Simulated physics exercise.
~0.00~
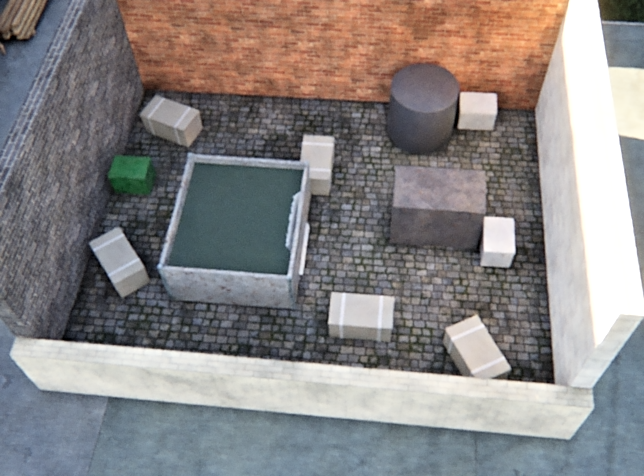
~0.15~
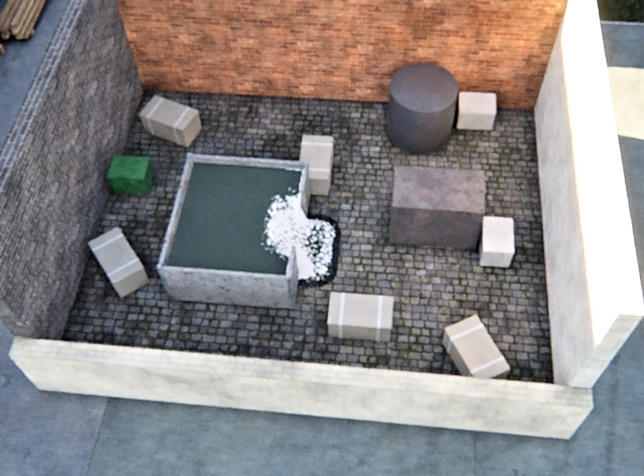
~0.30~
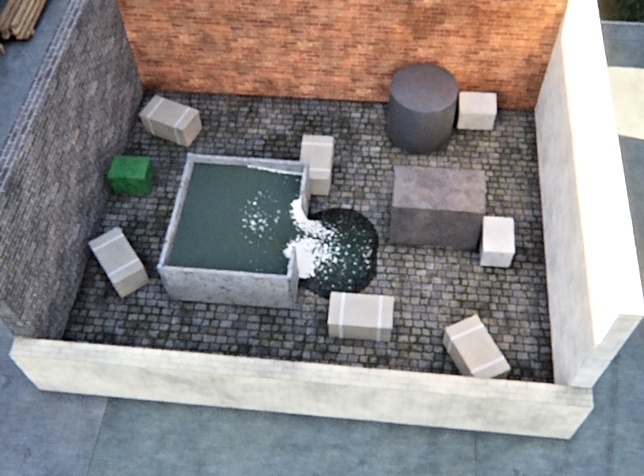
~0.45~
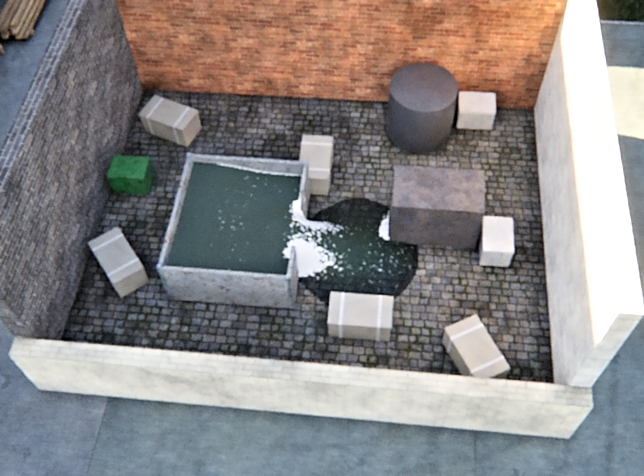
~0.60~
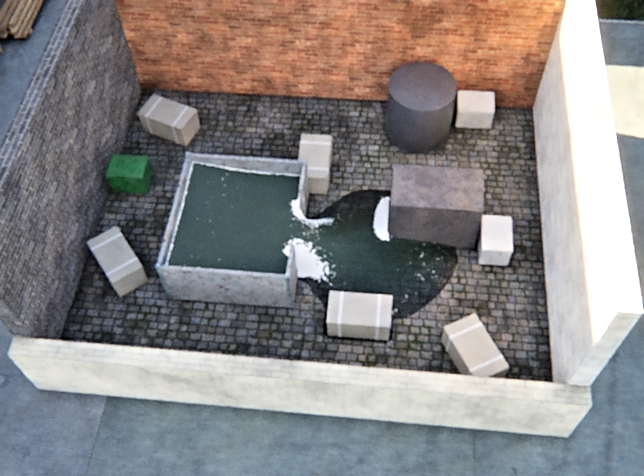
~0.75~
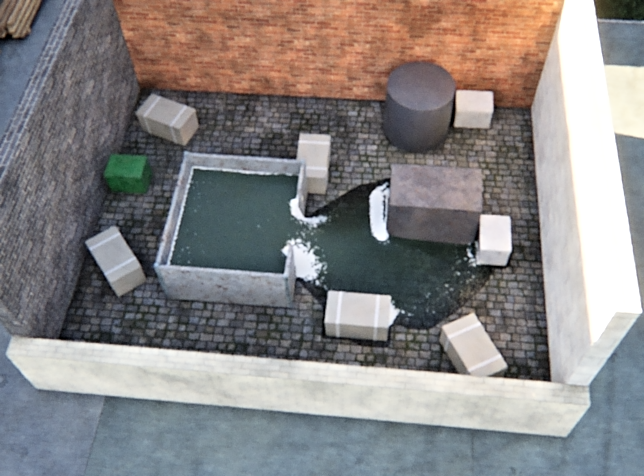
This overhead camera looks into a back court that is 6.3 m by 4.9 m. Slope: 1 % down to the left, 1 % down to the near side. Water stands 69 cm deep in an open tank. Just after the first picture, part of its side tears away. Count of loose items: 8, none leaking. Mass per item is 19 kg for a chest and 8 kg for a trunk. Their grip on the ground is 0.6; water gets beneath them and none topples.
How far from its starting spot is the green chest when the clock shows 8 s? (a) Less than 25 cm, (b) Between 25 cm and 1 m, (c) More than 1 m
Less than 25 cm (a).
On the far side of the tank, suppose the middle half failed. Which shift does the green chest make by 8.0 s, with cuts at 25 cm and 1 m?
The answer: The green chest is taken far off.
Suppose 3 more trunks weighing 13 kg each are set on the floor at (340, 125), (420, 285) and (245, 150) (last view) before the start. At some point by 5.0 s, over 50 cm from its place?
Well, in that order it's higher, higher and lower.
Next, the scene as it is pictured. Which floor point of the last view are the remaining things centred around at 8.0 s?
Somewhere near (252, 210).
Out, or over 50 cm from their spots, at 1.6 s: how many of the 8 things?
It comes to 1.
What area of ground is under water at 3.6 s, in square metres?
Somewhere about 19 m2, give or take.
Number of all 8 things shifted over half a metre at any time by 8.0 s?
Answer: 6.
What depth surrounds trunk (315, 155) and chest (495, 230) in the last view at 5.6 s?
I'd put it at 2 cm and 11 cm respectively.
After 1.6 s the green chest is near (126, 166), 0.0 m from its start, aground; 1 afloat.
After 3.6 s the green chest is near (126, 166), 0.0 m from its start, aground; 1 afloat.
After 5.6 s the green chest is near (126, 166), 0.0 m from its start, aground; 5 afloat.
After 8.0 s the green chest is near (126, 166), 0.0 m from its start, aground; 5 afloat.
